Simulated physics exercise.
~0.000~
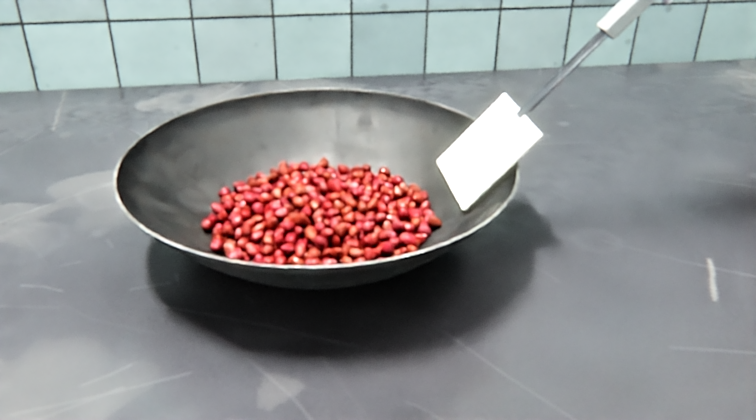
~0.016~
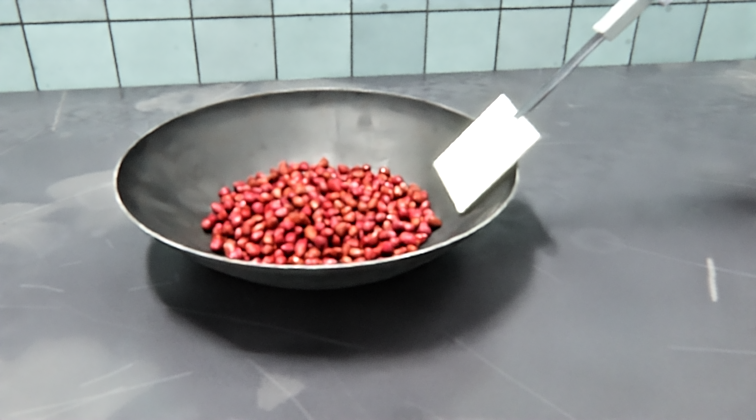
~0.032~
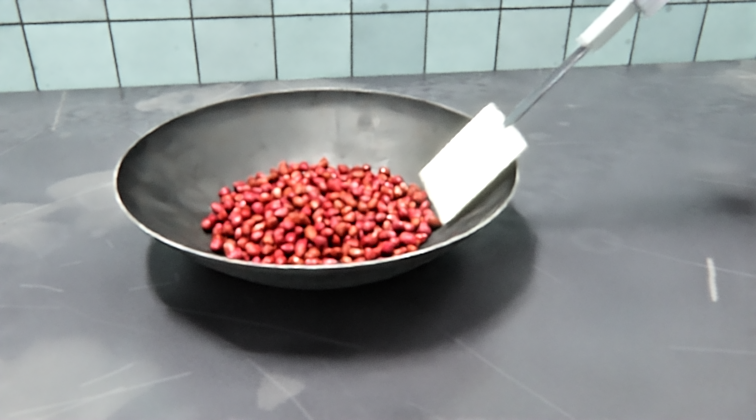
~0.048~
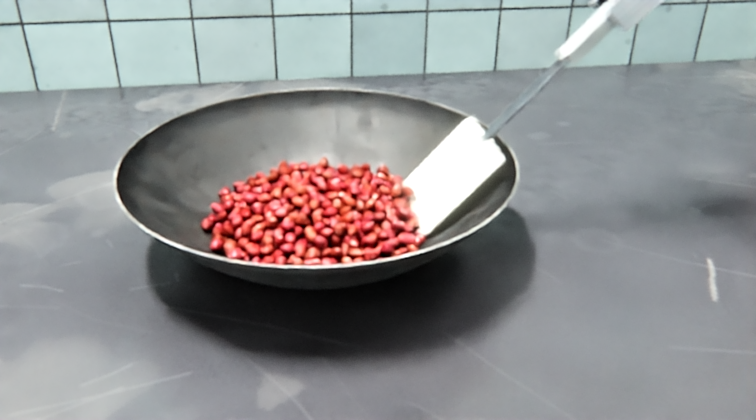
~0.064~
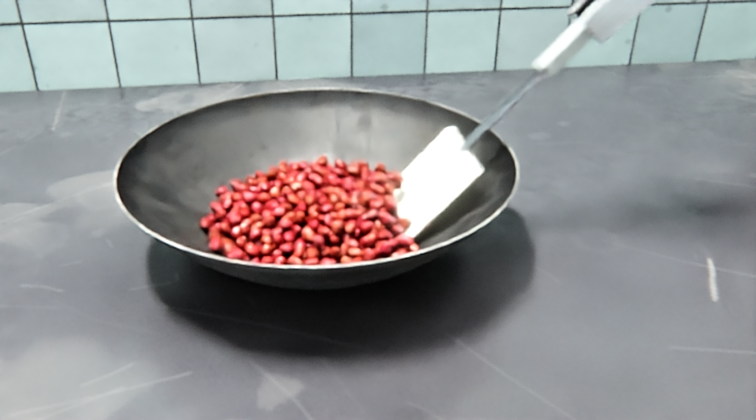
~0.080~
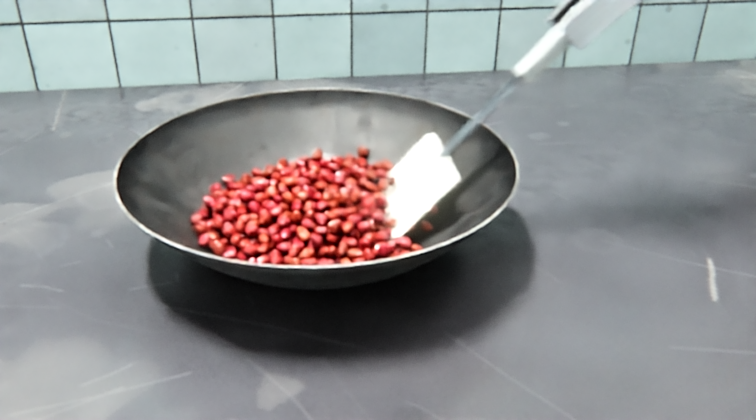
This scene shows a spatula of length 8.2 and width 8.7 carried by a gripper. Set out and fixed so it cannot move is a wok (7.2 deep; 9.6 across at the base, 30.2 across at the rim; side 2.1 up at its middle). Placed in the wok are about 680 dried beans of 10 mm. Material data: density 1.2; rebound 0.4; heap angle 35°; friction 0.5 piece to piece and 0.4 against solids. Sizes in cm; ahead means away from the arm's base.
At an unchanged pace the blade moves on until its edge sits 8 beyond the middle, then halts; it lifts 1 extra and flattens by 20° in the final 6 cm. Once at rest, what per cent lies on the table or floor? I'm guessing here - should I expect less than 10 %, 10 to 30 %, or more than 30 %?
You should expect 10 to 30 %.
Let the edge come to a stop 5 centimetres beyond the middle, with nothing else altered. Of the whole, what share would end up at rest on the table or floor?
I'd expect close to 0 per cent then.
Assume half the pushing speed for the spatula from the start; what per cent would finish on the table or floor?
I'd say close to 5 per cent.
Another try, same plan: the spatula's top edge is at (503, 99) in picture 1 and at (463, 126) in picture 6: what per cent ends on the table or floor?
5 per cent.
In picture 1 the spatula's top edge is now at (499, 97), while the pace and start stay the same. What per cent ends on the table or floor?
About 15%.
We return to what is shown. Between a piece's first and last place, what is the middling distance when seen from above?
Around 8 cm, measured level.
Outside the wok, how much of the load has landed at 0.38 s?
My estimate is roughly 10 %.
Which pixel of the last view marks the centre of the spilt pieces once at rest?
At about (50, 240) in the last picture.
After 0.12 s, sloping 47°, highest piece 7 above the table; 679 in the wok.
After 0.16 s, sloping 41°, highest piece 7 above the table; 679 in the wok.
After 0.38 s, sloping 27°, highest piece 8 above the table; 564 in the wok, 55 on the table or floor, 60 on the blade or in flight.
After 1.43 s, sloping 27°, highest piece 8 above the table; 563 in the wok, 116 on the table or floor.
In the end, 563 in the wok, 116 on the table or floor. That is 17 % on the table or floor.
